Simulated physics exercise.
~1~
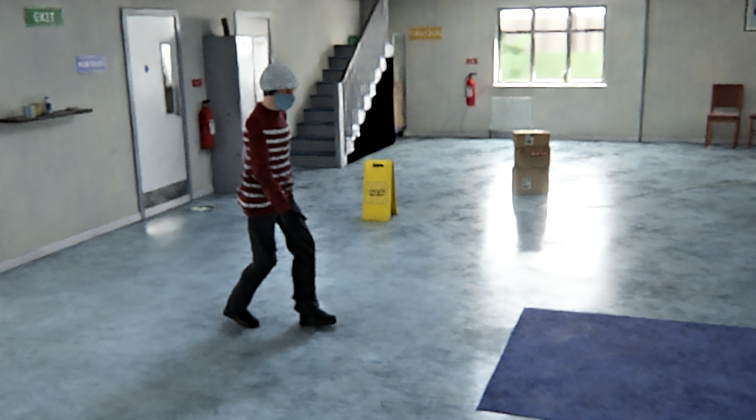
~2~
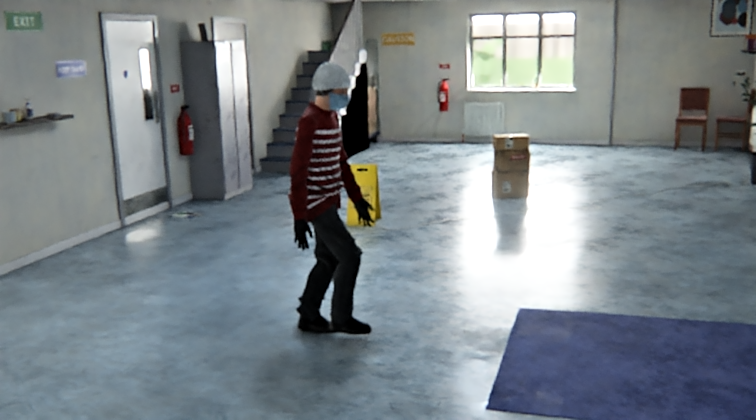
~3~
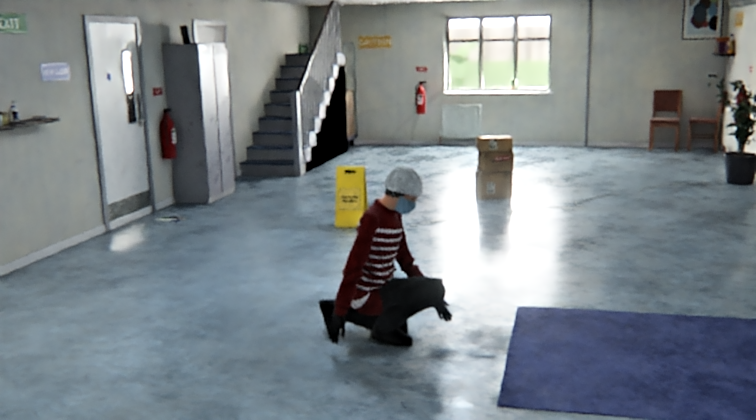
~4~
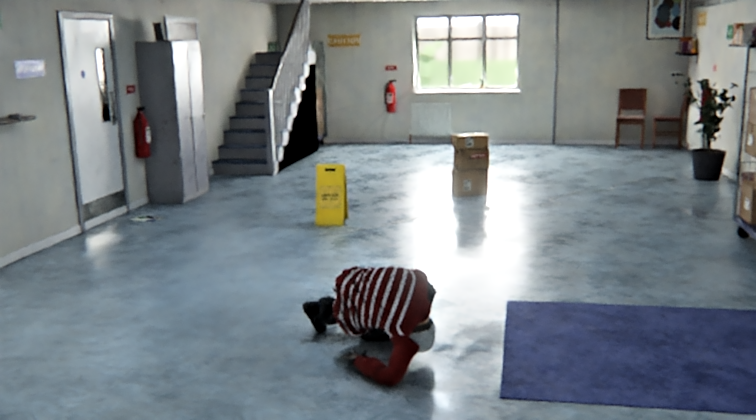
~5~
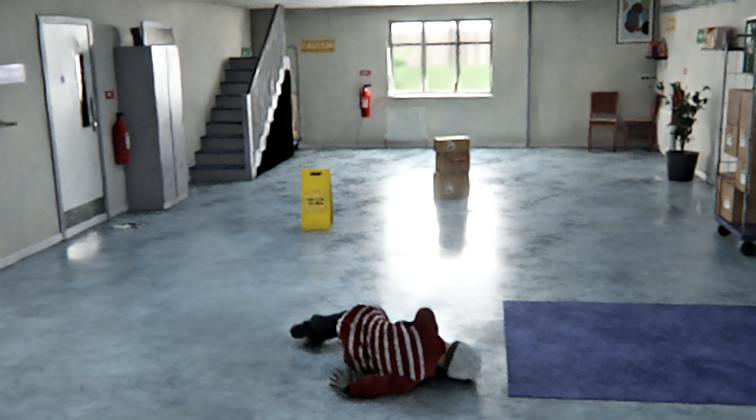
A wide indoor hall with a glossy grey-blue floor is seen from slightly above, the view drifting gently sideways. A staircase, a grey locker, a yellow floor sign and stacked brown boxes stand toward the back, with a dark blue mat at the lower right. A person in a pale cap, face mask and red-and-white striped top walks rightward toward the mat with empty hands. The person's knees fold and the body sinks, then pitches forward and crumples low to the floor. The person ends lying down, head toward the mat but short of its near edge.
